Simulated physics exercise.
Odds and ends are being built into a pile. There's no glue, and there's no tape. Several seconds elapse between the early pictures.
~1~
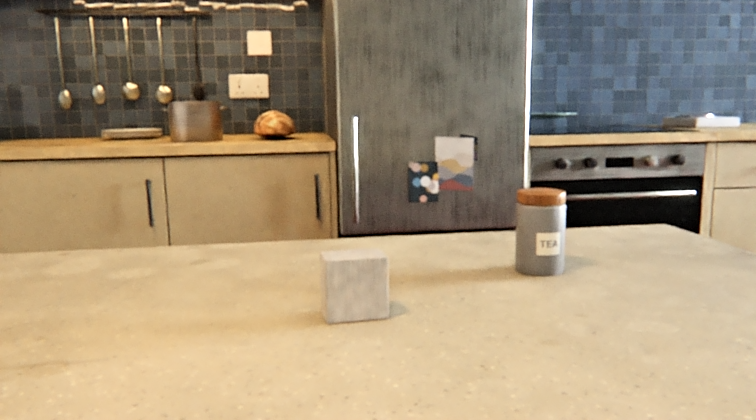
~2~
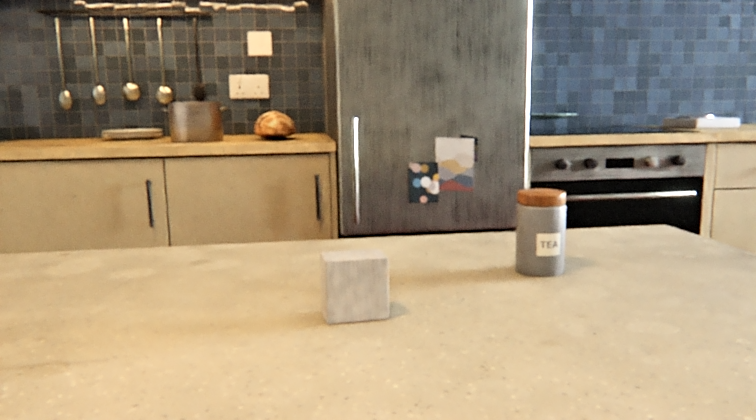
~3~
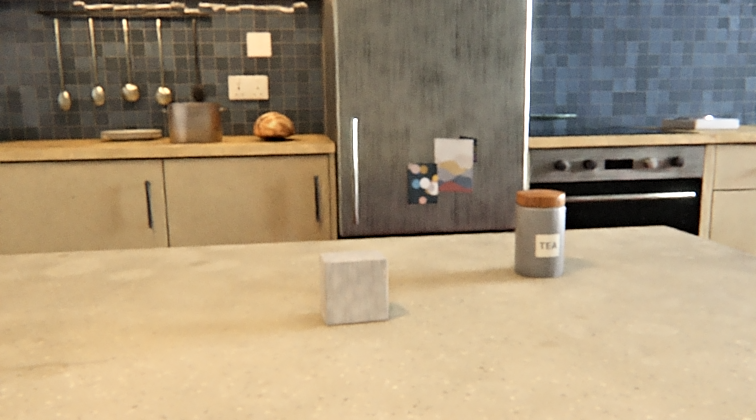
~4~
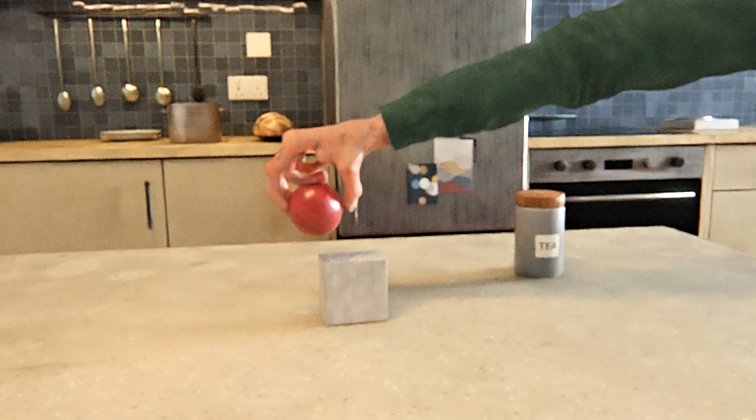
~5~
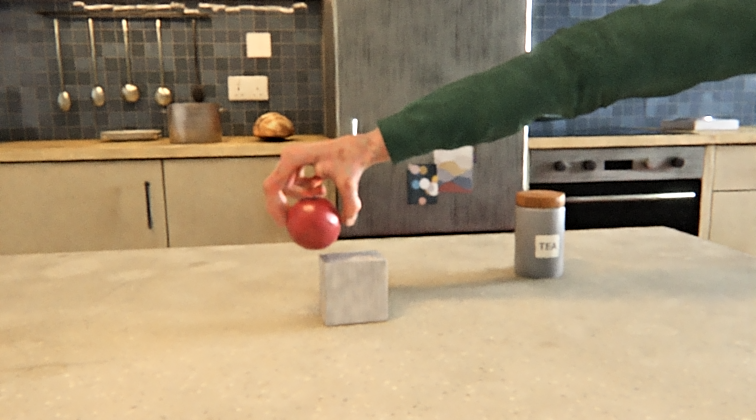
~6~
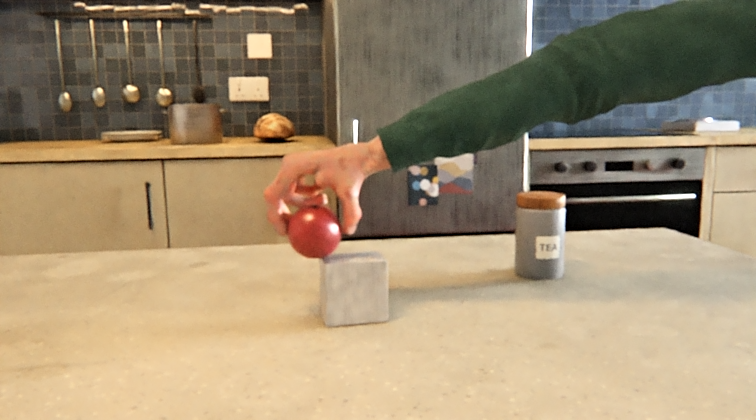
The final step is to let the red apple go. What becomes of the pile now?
I expect the stack will not stand.
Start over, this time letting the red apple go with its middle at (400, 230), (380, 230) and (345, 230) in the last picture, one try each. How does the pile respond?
Result per try: First toppled, second still standing, third still standing.
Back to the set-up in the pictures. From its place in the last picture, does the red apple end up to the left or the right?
It goes leftward.
Then, 0.40 s after the last picture, red apple now fallen.
Then, 0.50 s after the last picture, things are still on the move.
Then, 1.80 s after the last picture, nothing new.
At rest, fallen, red apple; the other 2 in place. Seen from the same camera at the end, red apple near (262, 299). The pile comes apart.
